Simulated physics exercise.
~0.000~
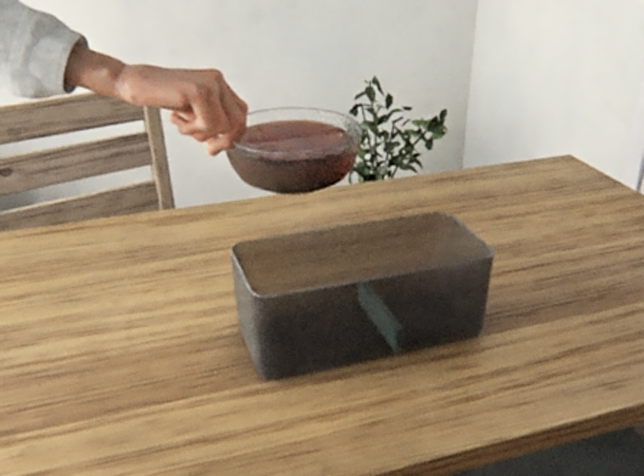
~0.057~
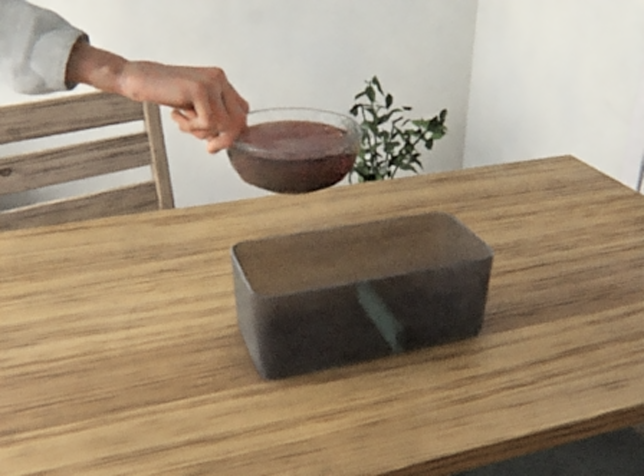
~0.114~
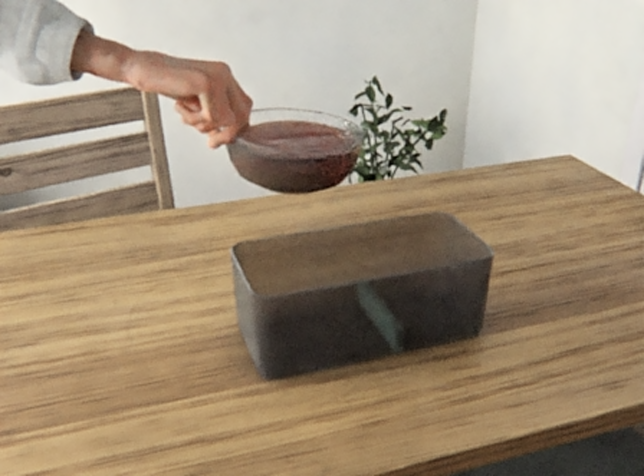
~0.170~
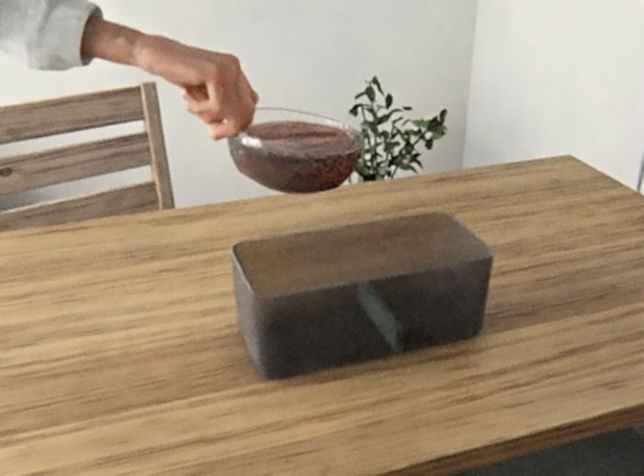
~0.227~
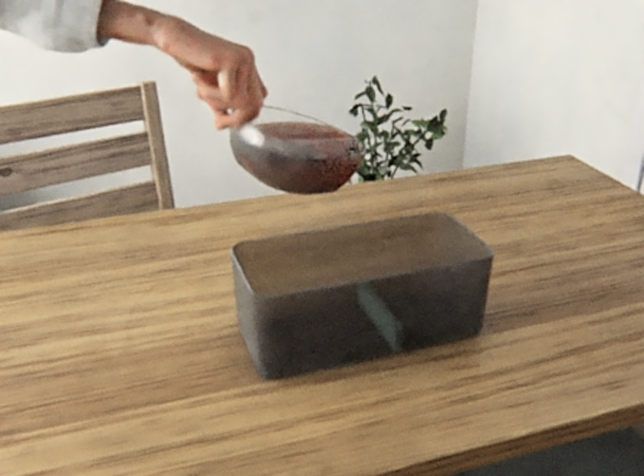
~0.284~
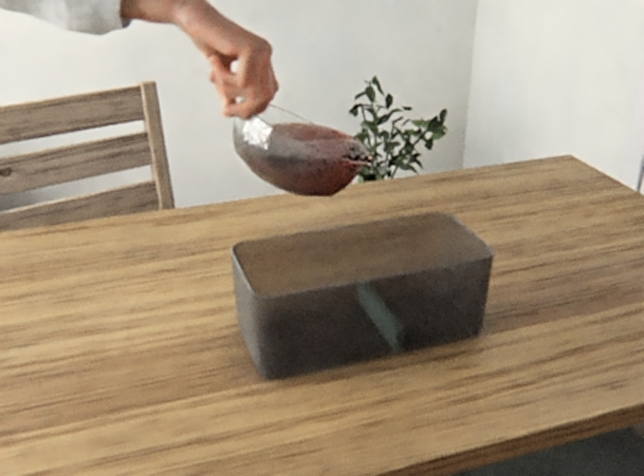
At a wooden table, a hand tilts a glass bowl of tea rightwards above an oblong basin.
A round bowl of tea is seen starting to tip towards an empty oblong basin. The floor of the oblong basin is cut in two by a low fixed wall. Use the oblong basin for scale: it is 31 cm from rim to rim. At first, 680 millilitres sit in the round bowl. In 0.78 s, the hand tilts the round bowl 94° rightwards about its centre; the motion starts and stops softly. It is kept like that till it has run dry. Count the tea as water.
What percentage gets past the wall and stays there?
About 62 per cent.
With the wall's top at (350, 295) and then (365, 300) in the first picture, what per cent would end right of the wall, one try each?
95 per cent first, 80 per cent second.
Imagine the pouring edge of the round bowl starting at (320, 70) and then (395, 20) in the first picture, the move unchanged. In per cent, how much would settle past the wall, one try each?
45 per cent first, 65 per cent second.
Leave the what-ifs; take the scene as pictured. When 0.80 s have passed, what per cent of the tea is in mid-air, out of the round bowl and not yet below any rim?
Something like 6 per cent is in the air then.
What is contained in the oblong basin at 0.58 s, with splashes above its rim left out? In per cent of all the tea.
Roughly 40 percent.
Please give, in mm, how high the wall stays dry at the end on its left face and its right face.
Left about 24 mm, while the right is about 8 mm.
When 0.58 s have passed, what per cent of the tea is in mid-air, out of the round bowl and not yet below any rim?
It comes to roughly 40 per cent.
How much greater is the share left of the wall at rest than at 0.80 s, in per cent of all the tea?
Some 12 per cent.
Then, 0.58 s in, the tilt is 80° and 21 per cent is still to pour, 3 is left of the wall and 36 right of it.
Then, 0.80 s in, the tilt is 94° and 2 per cent is still to pour, 25 is left of the wall and 67 right of it.
Then, 1.03 s in, the tilt is 94° and 0 per cent is still to pour, 34 is left of the wall and 65 right of it.
Then, 1.28 s in, the tilt is 94° and 0 per cent is still to pour, 37 is left of the wall and 62 right of it.
Finally, 37 per cent lies left of the wall, 62 right of it and 1 outside.
